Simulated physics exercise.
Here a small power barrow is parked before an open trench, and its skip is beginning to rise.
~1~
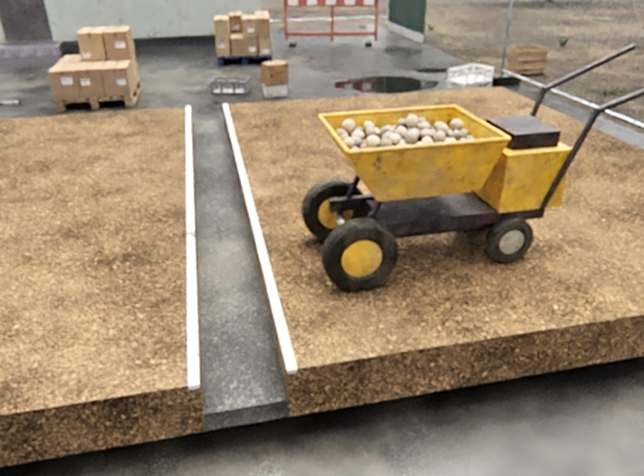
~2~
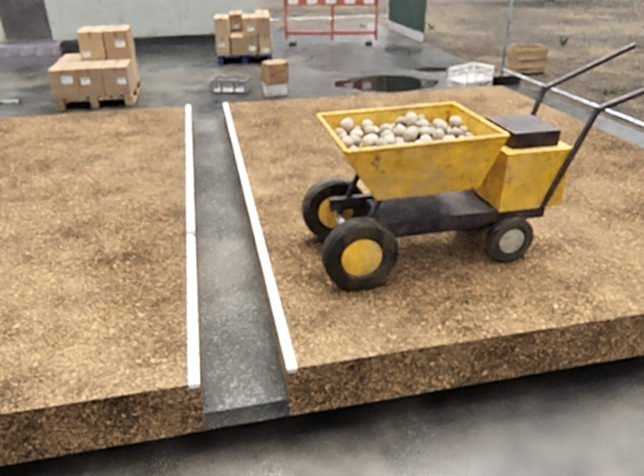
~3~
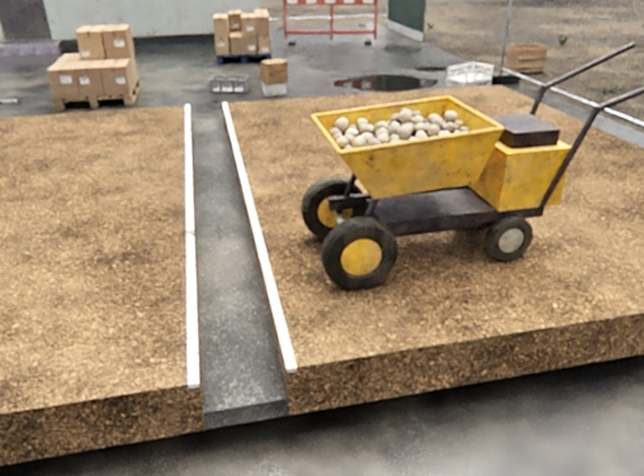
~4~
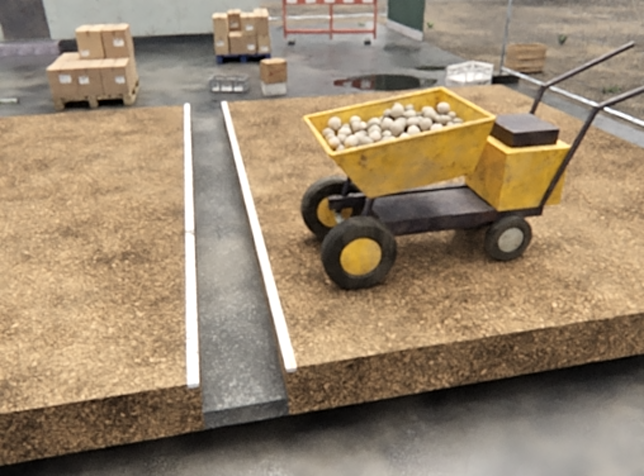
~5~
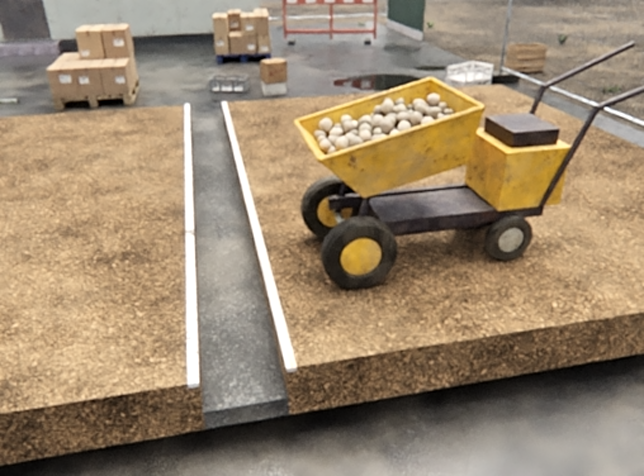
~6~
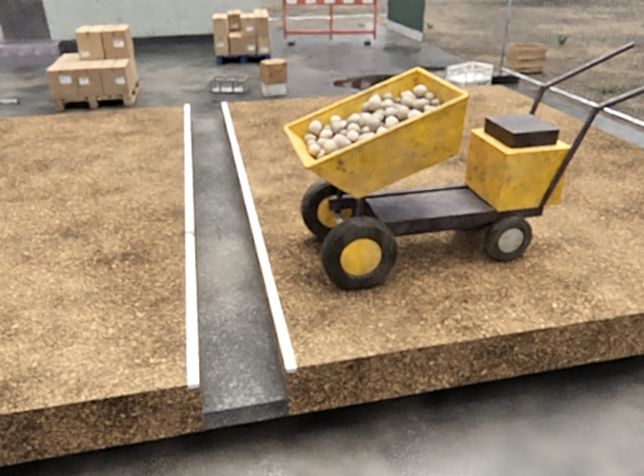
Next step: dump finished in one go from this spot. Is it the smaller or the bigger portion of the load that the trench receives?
I predict the trench will catch most of it.
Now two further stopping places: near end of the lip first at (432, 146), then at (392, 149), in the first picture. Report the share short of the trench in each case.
Try 1: 40 %. Try 2: 10 %.
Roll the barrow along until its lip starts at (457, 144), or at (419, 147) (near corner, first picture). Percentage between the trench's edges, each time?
Approximately 30 per cent and 70 per cent, in that order.
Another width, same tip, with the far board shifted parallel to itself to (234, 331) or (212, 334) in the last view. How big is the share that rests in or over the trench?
Roughly 20 percent first and 50 percent second.
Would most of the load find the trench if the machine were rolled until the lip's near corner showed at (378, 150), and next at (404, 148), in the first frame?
Position 1 exceeds half; position 2 exceeds half.
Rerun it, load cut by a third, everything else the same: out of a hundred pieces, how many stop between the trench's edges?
I'd say close to 80 per cent of it.
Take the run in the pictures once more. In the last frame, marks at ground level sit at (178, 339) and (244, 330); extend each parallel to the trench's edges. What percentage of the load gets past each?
About 20 and 80 per cent.
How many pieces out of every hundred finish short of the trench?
0 %.
Soon, skip tipped steeply; all in the skip.
A while on, skip tipped right over; most in the skip; a small part in or heaped over the trench; a stray few beyond it; a small part falling.
Towards the end, skip tipped right over; a small part in the skip; about two thirds in or heaped over the trench; about a quarter beyond it.
Finally, skip tipped right over; most in or heaped over the trench; about a quarter beyond it.
